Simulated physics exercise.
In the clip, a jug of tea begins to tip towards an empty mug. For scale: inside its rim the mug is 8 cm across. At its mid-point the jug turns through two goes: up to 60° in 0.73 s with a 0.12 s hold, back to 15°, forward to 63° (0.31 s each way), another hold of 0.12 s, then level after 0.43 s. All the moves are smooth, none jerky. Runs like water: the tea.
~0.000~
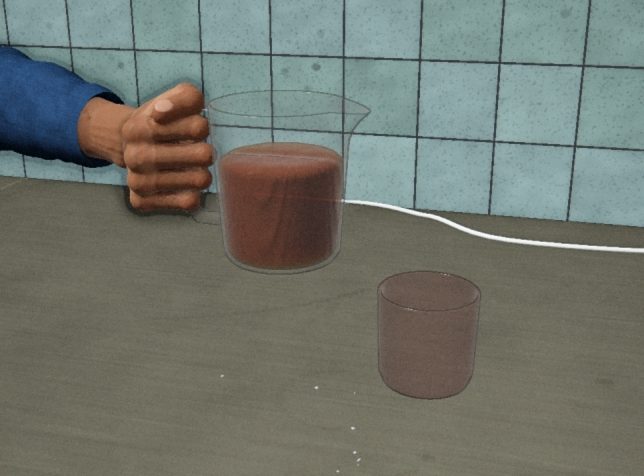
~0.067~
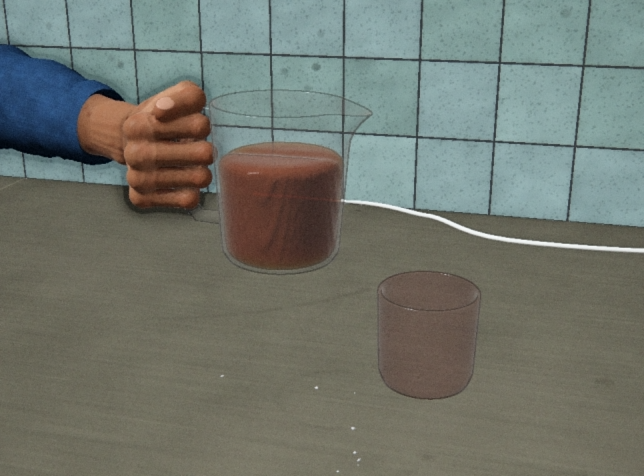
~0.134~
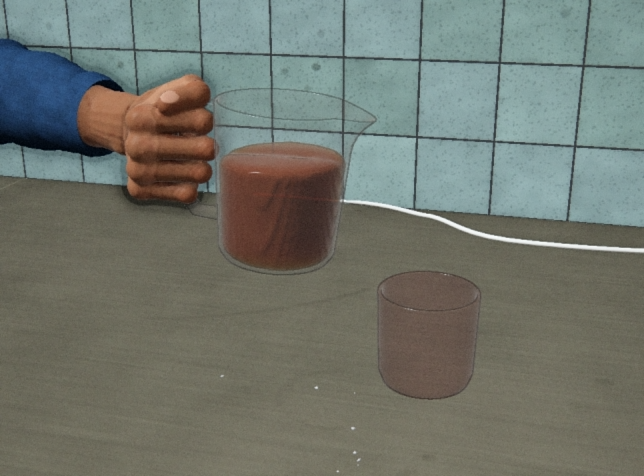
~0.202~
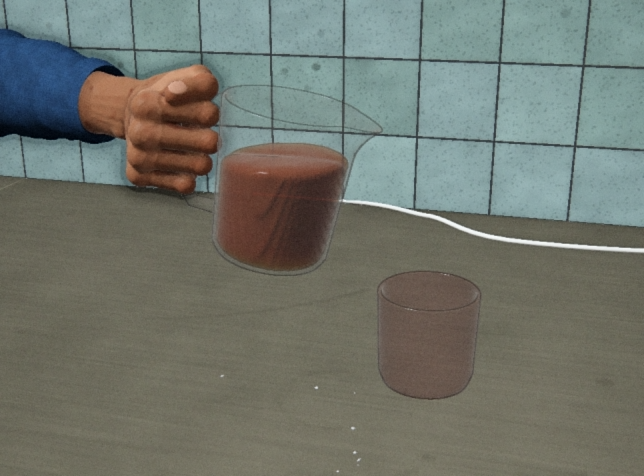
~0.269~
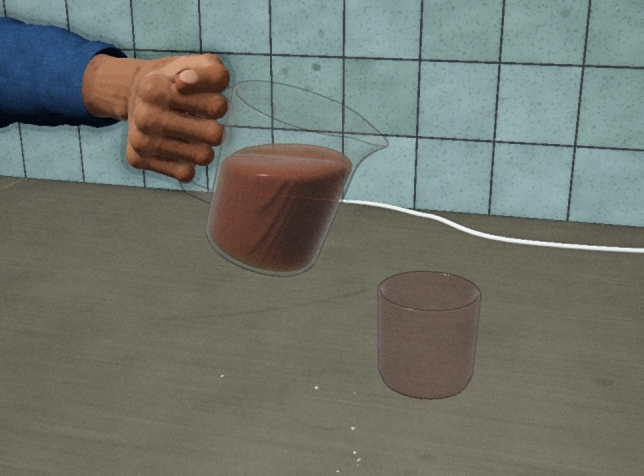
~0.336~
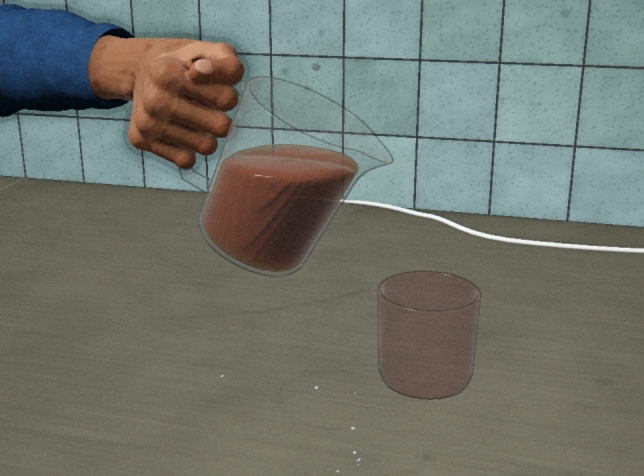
The clip shows a hand in a blue sleeve beside a clear jug of reddish-brown tea, with a mug standing to the right; the jug, upright at first, tilts smoothly rightward as the hand rises and turns alongside it.
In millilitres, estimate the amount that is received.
240 ml.
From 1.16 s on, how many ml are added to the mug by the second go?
I'd say near 80 ml goes in.
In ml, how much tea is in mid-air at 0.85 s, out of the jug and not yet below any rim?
About 40 ml.
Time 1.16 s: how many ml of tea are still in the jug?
Reading: Roughly 410 ml.
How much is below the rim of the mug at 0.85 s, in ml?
At that moment it holds close to 90 ml.
Then, 0.85 s in, the tilt is 60° and the mug has 90 ml, the jug 450 ml, and 0 ml is on the worktop.
Then, 1.16 s in, the tilt is 15° and the mug has 165 ml, the jug 410 ml, and 5 ml is on the worktop.
Then, 1.59 s in, the tilt is 63° and the mug has 185 ml, the jug 375 ml, and 5 ml is on the worktop.
Then, 1.90 s in, the tilt is 12° and the mug has 240 ml, the jug 335 ml, and 5 ml is on the worktop.
Finally, the mug has 240 ml, the jug 335 ml, and 5 ml is on the worktop.
